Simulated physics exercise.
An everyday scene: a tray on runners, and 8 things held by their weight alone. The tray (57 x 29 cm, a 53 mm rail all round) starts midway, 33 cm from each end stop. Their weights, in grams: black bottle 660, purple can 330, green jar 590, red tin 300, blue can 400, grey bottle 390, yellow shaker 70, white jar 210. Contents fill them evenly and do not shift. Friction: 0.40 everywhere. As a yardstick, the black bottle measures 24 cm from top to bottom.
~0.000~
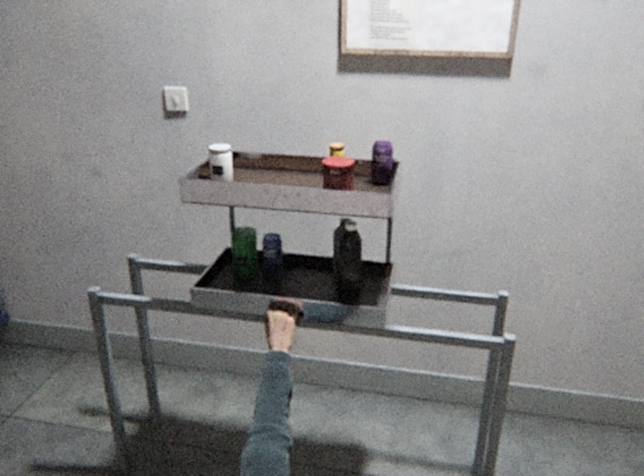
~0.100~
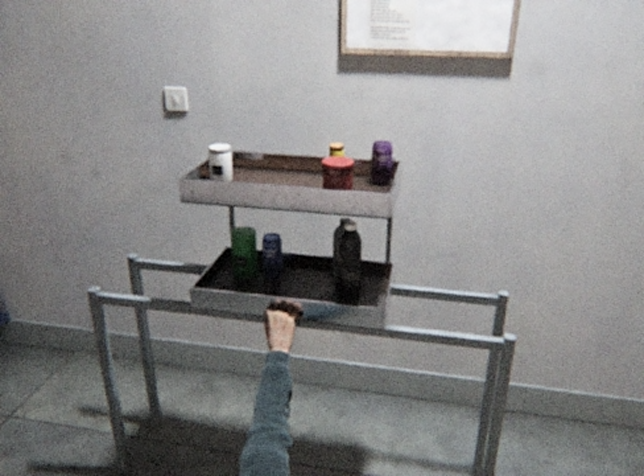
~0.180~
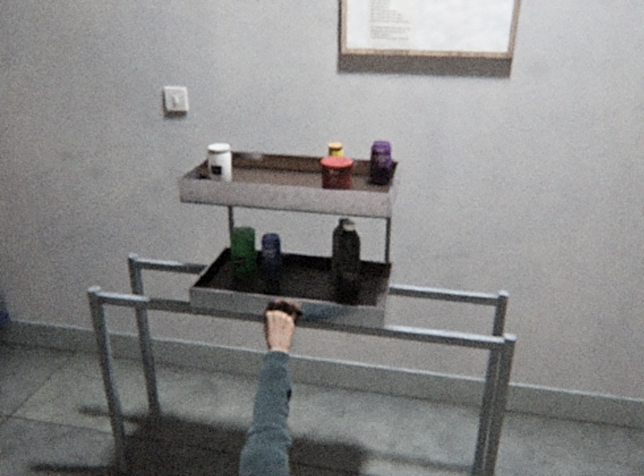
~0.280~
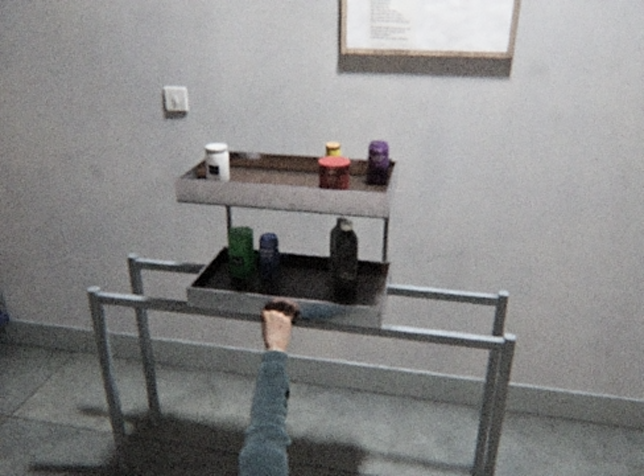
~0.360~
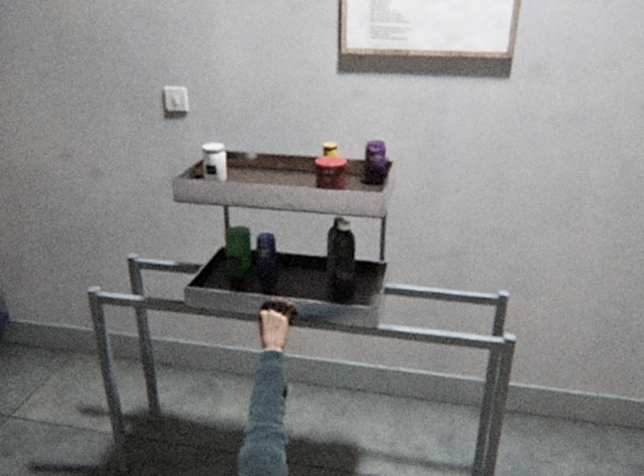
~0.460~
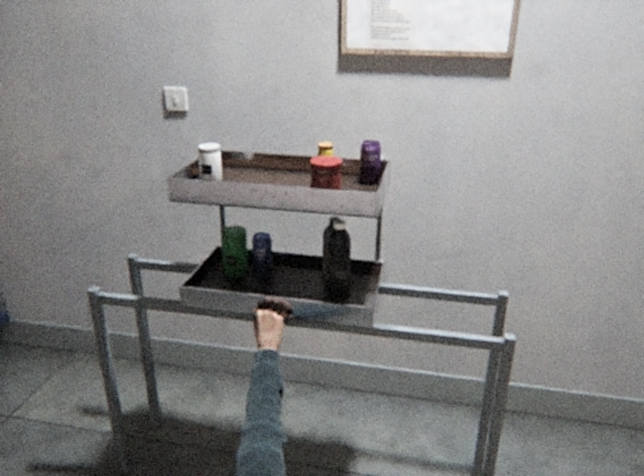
Two-level tray of bottles, cans and jars sitting still on metal rails, then sliding slightly left with a hand at its front edge.
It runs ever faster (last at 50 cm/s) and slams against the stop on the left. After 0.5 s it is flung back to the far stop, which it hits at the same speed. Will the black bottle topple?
The black bottle stays upright.
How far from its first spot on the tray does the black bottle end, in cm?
About 0 cm.
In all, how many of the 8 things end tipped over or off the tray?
0 of them.
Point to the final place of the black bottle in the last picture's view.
At about (463, 271).
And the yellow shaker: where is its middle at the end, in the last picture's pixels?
Around (448, 168).
Around 1.46 s, tray 33 cm left; black bottle at 7° to upright near (236, 249); grey bottle shifted 3 cm; blue can shifted 3 cm.
Around 3.26 s, tray 14 cm left; red tin shifted 3 cm; purple can shifted 3 cm; yellow shaker shifted 3 cm.
Around 4.56 s, tray 33 cm right; black bottle at 4° to upright near (466, 271).
Finally (6.0 s), all 8 still in place (within 5 cm). In the last view, black bottle near (463, 271).
